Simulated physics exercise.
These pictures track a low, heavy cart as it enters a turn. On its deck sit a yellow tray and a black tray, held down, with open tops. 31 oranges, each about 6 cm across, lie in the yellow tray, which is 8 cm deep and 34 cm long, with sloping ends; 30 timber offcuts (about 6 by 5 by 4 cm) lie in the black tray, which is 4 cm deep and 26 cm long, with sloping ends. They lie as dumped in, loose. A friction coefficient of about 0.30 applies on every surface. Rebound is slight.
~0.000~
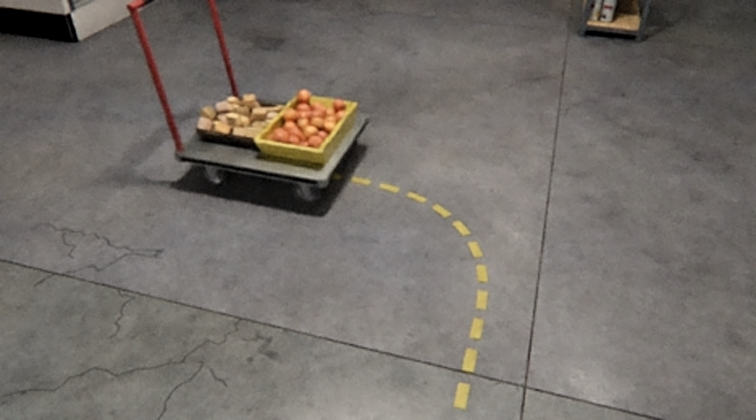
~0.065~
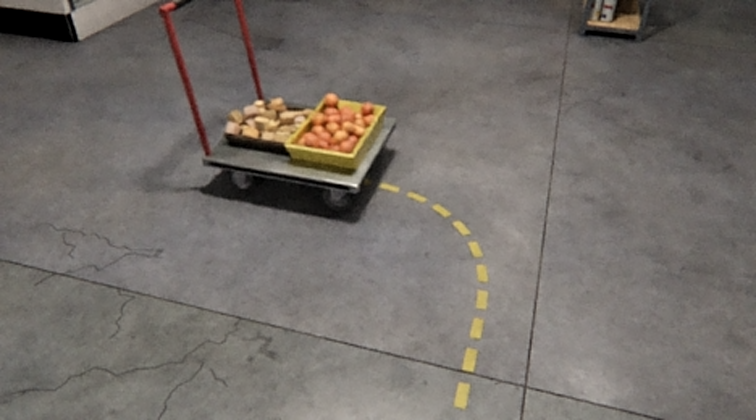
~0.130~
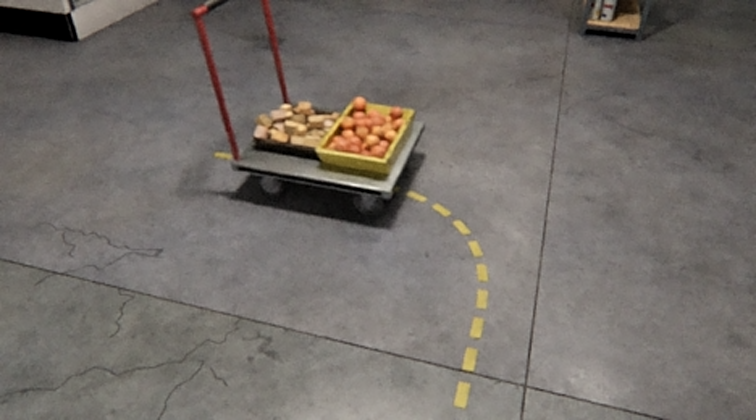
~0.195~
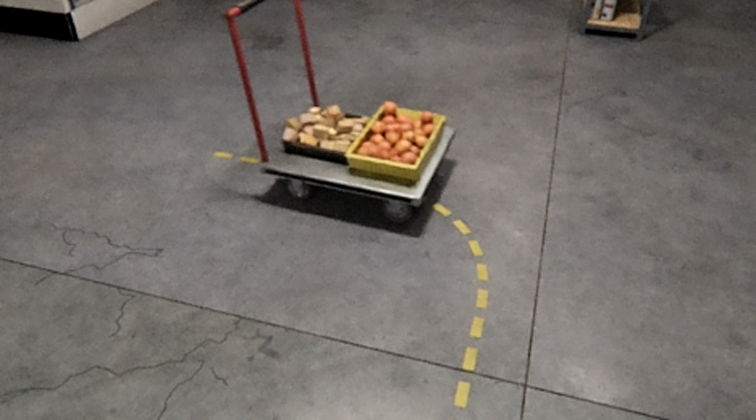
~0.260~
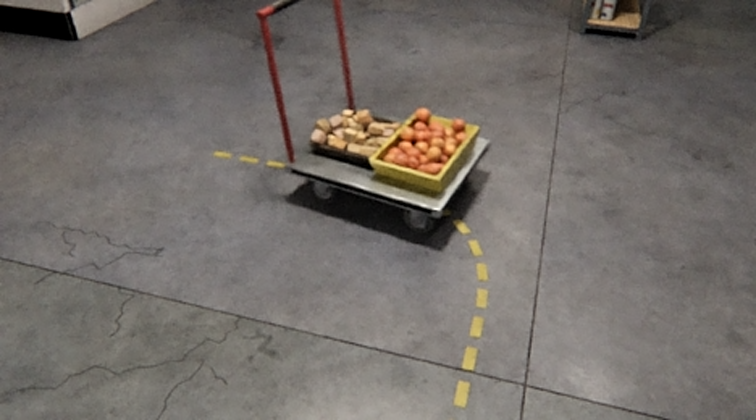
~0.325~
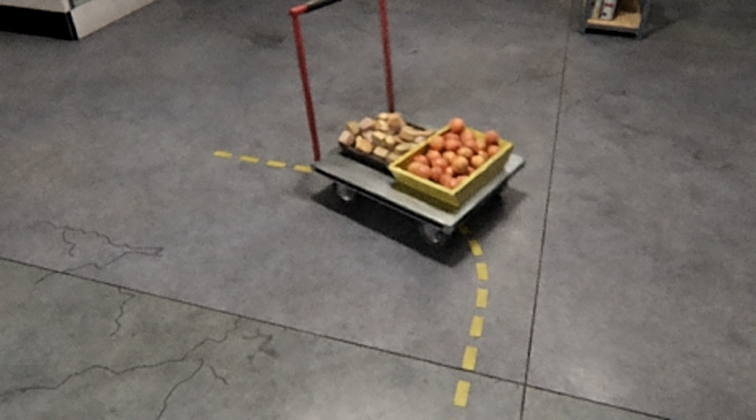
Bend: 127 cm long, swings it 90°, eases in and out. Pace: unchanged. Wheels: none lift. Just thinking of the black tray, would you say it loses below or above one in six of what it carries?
I'd say above one in six.
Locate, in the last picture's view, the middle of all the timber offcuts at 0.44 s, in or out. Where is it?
Somewhere around pixel (443, 155).
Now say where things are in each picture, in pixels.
In the first frame (we follow the rim corner now nearest the camera), black tray (its farthest corner) at (232, 98); yellow tray at (321, 149); turned 0°, 0 cm rolled; nothing out yet.
In the second frame, black tray at (258, 102); yellow tray at (353, 155); turned 0°, 14 cm rolled.
In the third frame, black tray at (285, 105); yellow tray at (385, 159); turned 0°, 27 cm rolled.
In the fourth frame, black tray at (314, 108); yellow tray at (416, 166); turned 3°, 41 cm rolled.
In the fifth frame, black tray at (348, 110); yellow tray at (439, 177); turned 10°, 54 cm rolled.
In the sixth frame, black tray at (386, 114); yellow tray at (454, 191); turned 21°, 68 cm rolled; nothing out yet.
After 0.44 s, 0 of 31 out of the yellow tray and 1 of 30 out of the black tray.
After 0.56 s, 1 of 31 out of the yellow tray and 3 of 30 out of the black tray.
After 0.74 s, 4 of 31 out of the yellow tray and 4 of 30 out of the black tray.
When it is over (at 1.19 s), 5 of 31 out of the yellow tray and 8 of 30 out of the black tray. Asked share, 8 of 30, 27 per cent.
